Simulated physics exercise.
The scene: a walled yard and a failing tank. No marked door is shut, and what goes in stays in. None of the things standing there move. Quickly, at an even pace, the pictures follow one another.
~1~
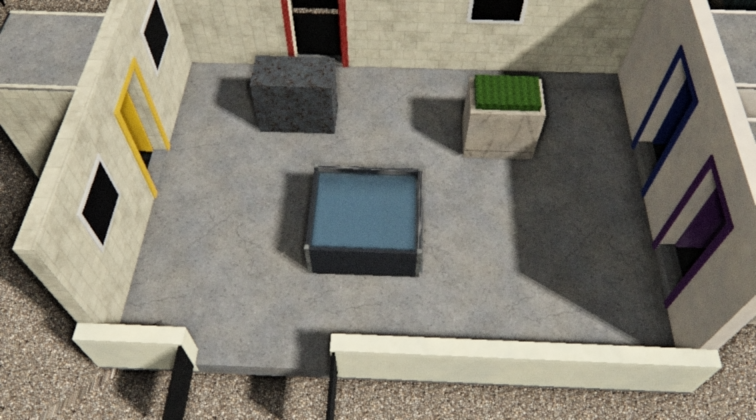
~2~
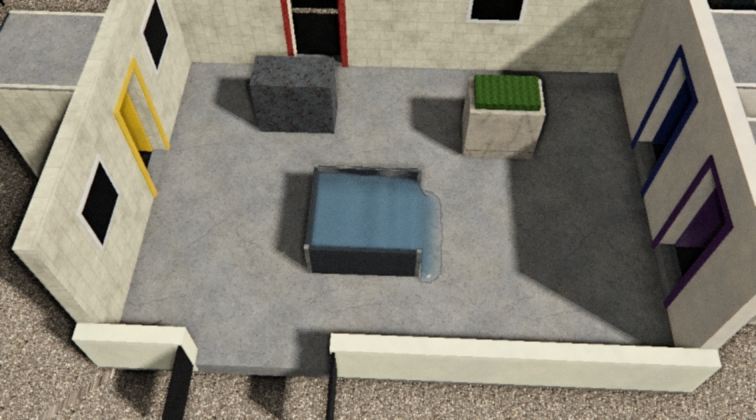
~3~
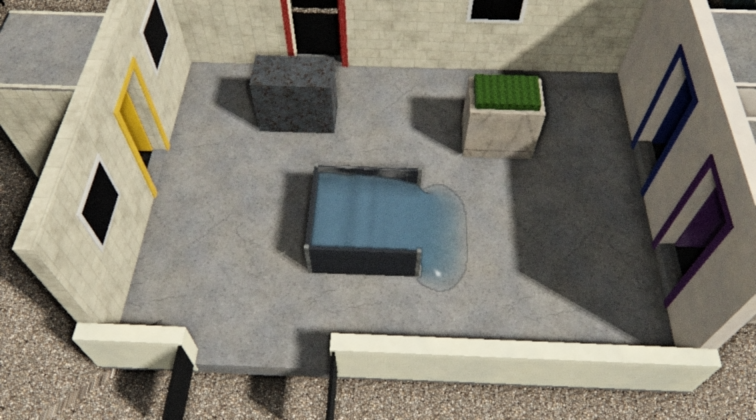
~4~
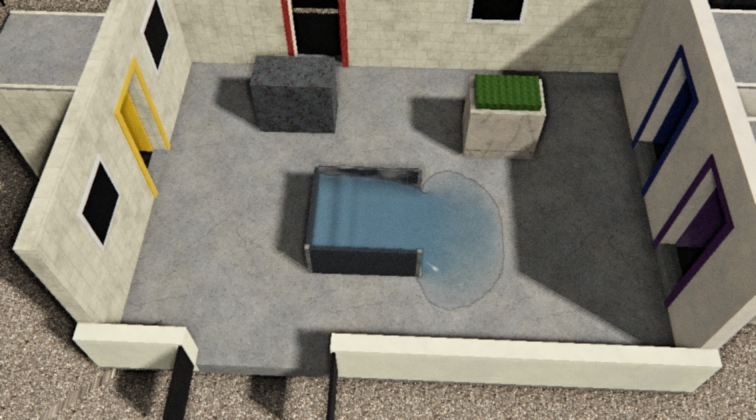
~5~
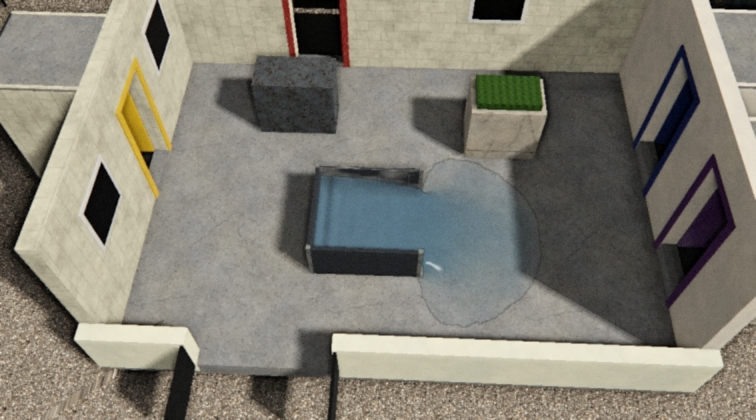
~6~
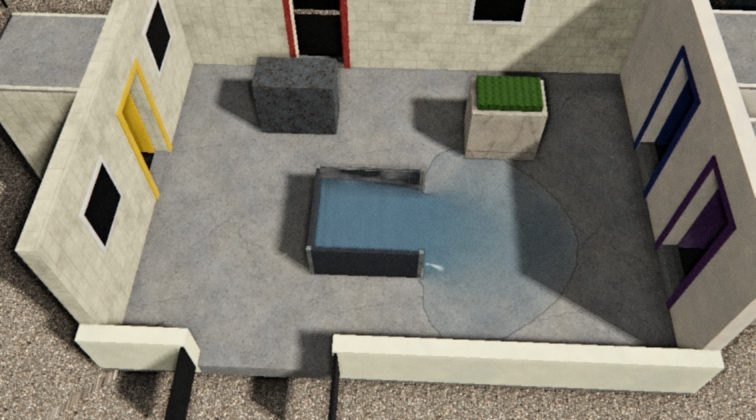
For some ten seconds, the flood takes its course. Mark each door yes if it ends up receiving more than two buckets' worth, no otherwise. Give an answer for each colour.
Purple door - no, yellow door - no, red door - no, blue door - no.
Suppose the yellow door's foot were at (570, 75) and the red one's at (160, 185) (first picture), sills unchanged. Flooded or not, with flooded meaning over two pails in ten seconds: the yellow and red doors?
Well, the yellow door overflows, but the red door falls below the limit.
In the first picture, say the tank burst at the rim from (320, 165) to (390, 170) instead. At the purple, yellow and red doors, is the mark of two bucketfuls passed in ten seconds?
The purple door stays within the limit, the yellow door tops the limit, and the red door tops the limit.
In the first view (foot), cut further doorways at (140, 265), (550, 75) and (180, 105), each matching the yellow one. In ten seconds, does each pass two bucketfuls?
Result, in listed order - doesn't reach the limit, gets past the limit, doesn't reach the limit.
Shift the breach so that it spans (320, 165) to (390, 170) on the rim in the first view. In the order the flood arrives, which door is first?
Answer - the red-painted one.
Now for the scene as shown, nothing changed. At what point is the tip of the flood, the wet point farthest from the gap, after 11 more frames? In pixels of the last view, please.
Near (622, 105).
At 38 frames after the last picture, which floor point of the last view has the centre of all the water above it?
Roughly (508, 207).
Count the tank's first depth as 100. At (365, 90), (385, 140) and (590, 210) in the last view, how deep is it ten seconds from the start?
Readings in order: Around 8, 6 and 4 %.
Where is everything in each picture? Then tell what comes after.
In the first picture, still water in the open tank at (366, 210).
In the second picture, water pours out at (416, 226) and has run to (422, 279).
In the third picture, water pours out at (416, 227) and has run to (438, 287).
In the fourth picture, water pours out at (416, 229) and has run to (489, 282).
In the fifth picture, the front is at (530, 215), out from the gap at (418, 229).
In the sixth picture, water pours out at (418, 230) and has run to (572, 249).
A moment on, water covers 30 % of the floor; the purple door wet at the sill, nothing in, the yellow door not reached, the red door not reached, the blue door not reached.
Next, water covers 30 % of the floor; the purple door wet at the sill, nothing in, the yellow door not reached, the red door not reached, the blue door wet at the sill, nothing in.
Then, water covers 35 % of the floor; the purple door under two buckets in, the yellow door not reached, the red door not reached, the blue door wet at the sill, nothing in.
Later, water covers 60 % of the floor; the purple door under two buckets in, the yellow door not reached, the red door wet at the sill, nothing in, the blue door wet at the sill, nothing in.
In the end, water covers 85 % of the floor; the purple door under two buckets in, the yellow door wet at the sill, nothing in, the red door under two buckets in, the blue door wet at the sill, nothing in.
